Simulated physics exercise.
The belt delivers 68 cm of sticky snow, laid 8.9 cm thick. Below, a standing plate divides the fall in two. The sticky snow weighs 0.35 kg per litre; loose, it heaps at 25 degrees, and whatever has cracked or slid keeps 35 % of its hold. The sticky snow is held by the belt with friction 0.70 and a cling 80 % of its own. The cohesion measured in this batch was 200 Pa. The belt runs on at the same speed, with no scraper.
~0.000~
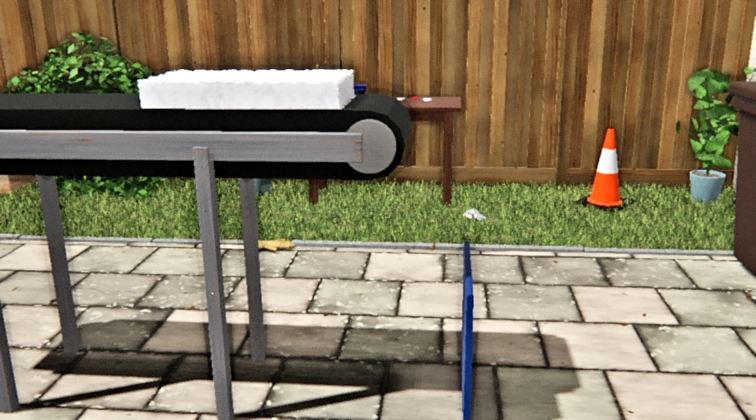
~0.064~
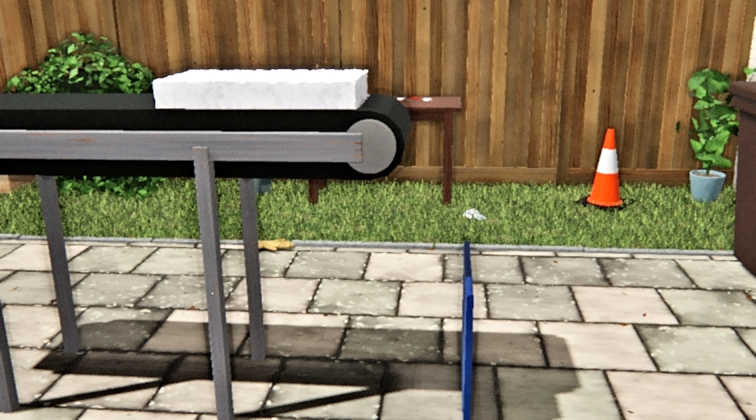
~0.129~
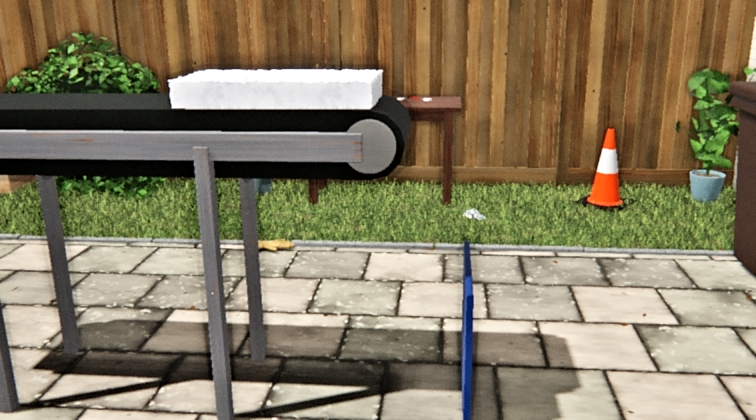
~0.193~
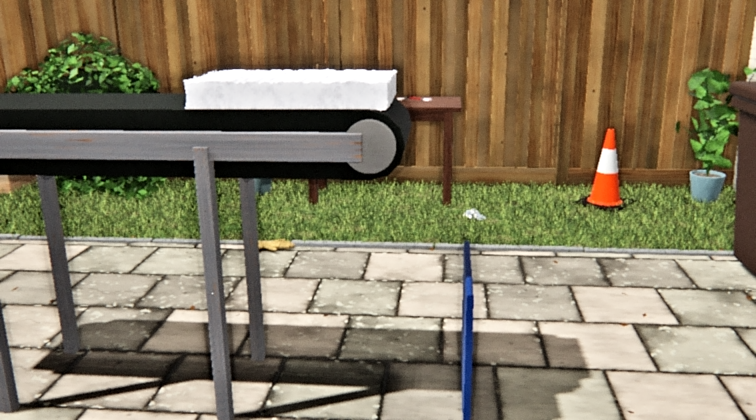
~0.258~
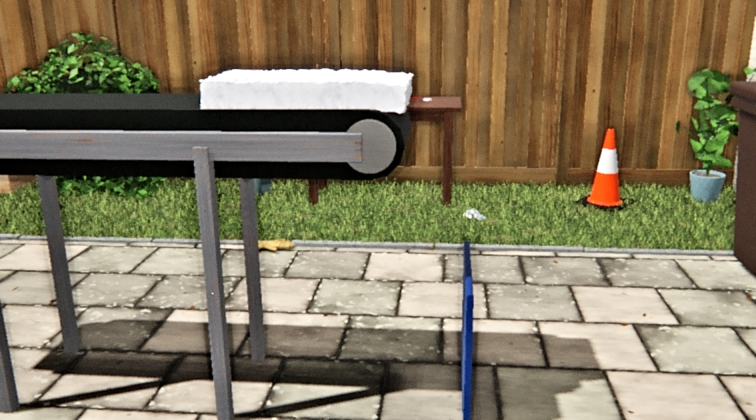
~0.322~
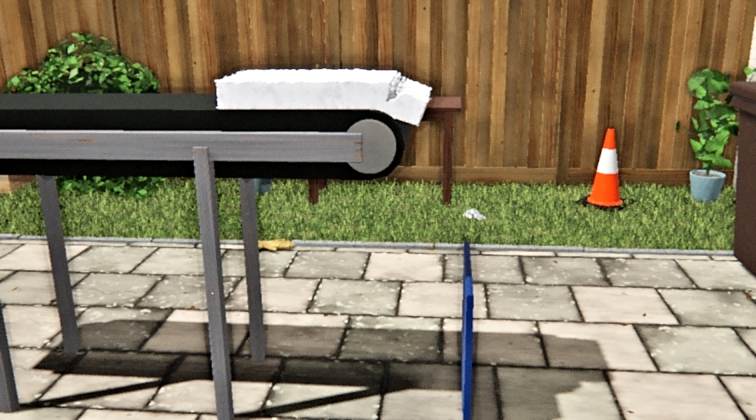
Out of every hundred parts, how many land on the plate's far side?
Close to 80 in every hundred.
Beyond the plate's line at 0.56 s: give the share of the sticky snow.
9 %.
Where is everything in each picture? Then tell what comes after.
In the first frame, front end of the sticky snow at (339, 101).
In the second frame, front end of the sticky snow at (355, 101).
In the third frame, front end of the sticky snow at (371, 93).
In the fourth frame, front end of the sticky snow at (388, 82), 9 % of it past the top of the roller, in one piece.
In the fifth frame, front end of the sticky snow at (406, 91), 17 % of it past the top of the roller, in one piece.
In the sixth frame, front end of the sticky snow at (425, 101), 24 % of it past the top of the roller, cracking.
By 0.56 s, 9 % is beyond the plate's line.
By 0.83 s, 35 % is beyond the plate's line.
By 1.11 s, 64 % is beyond the plate's line.
By 1.38 s, 80 % is beyond the plate's line.
By 2.62 s, at the end, 80 % is beyond the plate's line.
